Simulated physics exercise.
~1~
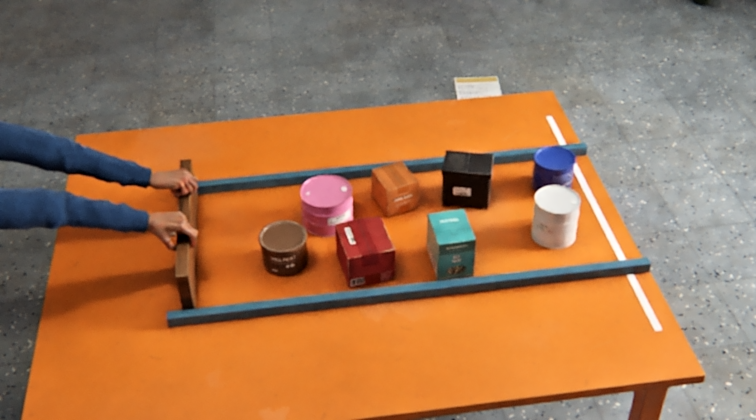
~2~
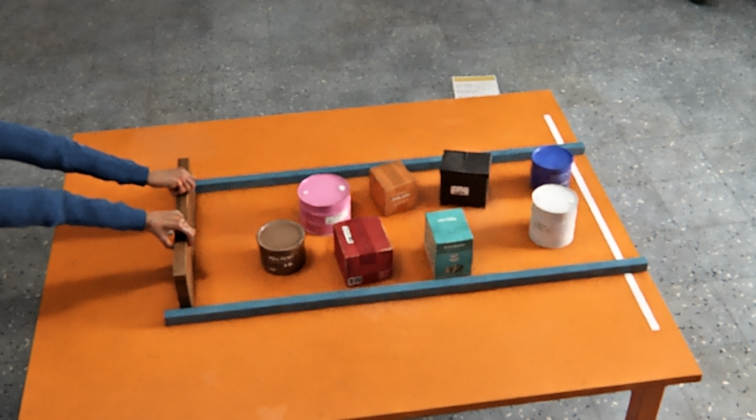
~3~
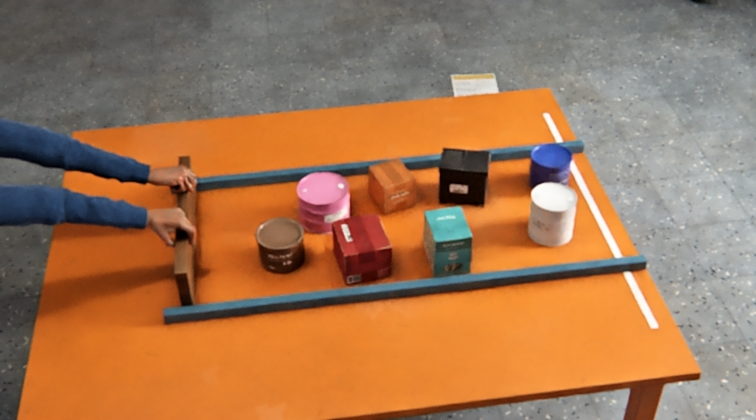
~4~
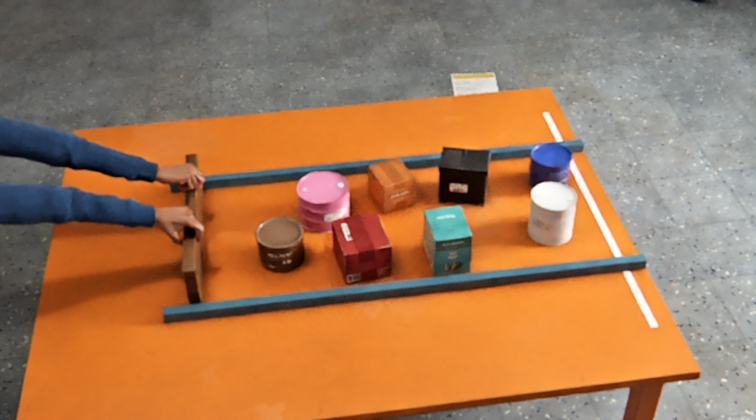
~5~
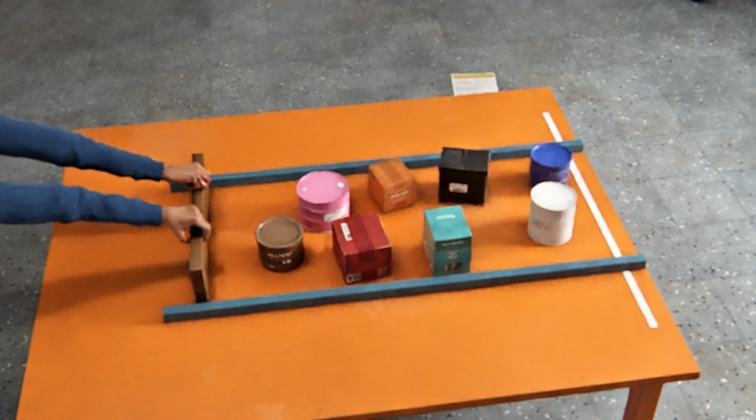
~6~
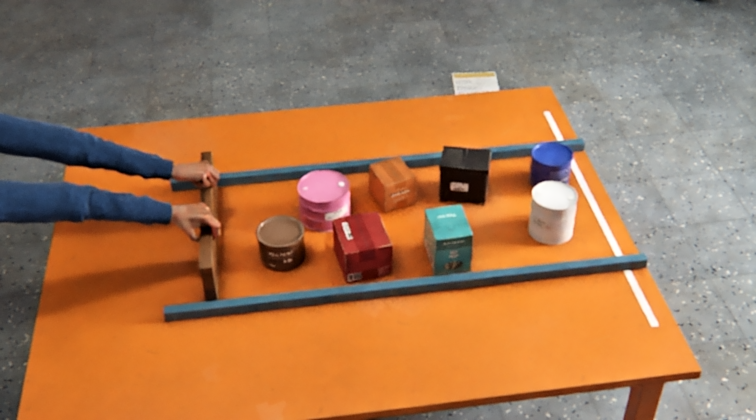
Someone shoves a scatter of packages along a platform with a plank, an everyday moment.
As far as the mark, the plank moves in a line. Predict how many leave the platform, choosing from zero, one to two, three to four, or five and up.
The count is five and up.
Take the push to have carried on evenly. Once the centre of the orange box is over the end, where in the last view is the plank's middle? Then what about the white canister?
Roughly at (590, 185) and roughly at (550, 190).
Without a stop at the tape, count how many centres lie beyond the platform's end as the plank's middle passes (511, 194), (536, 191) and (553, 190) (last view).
The numbers are 1, 1 and 4.
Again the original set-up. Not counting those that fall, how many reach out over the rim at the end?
Overhang count: 1.
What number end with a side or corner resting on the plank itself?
The count comes out at 1.
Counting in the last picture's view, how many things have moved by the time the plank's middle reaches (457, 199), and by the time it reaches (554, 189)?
At the one place 8, at the other 8.
Soon after, none off yet; blue pail at rest near (550, 168); white canister at rest near (553, 213); black tote at rest near (465, 176).
After that, none off yet; blue pail displaced about its own width near (570, 160); white canister displaced a little near (567, 201); black tote displaced about its own width near (525, 161).
In the end, the number that fall off is five or more; gone, brown pail, pink canister, red parcel, turquoise box, black tote, white canister and blue pail.
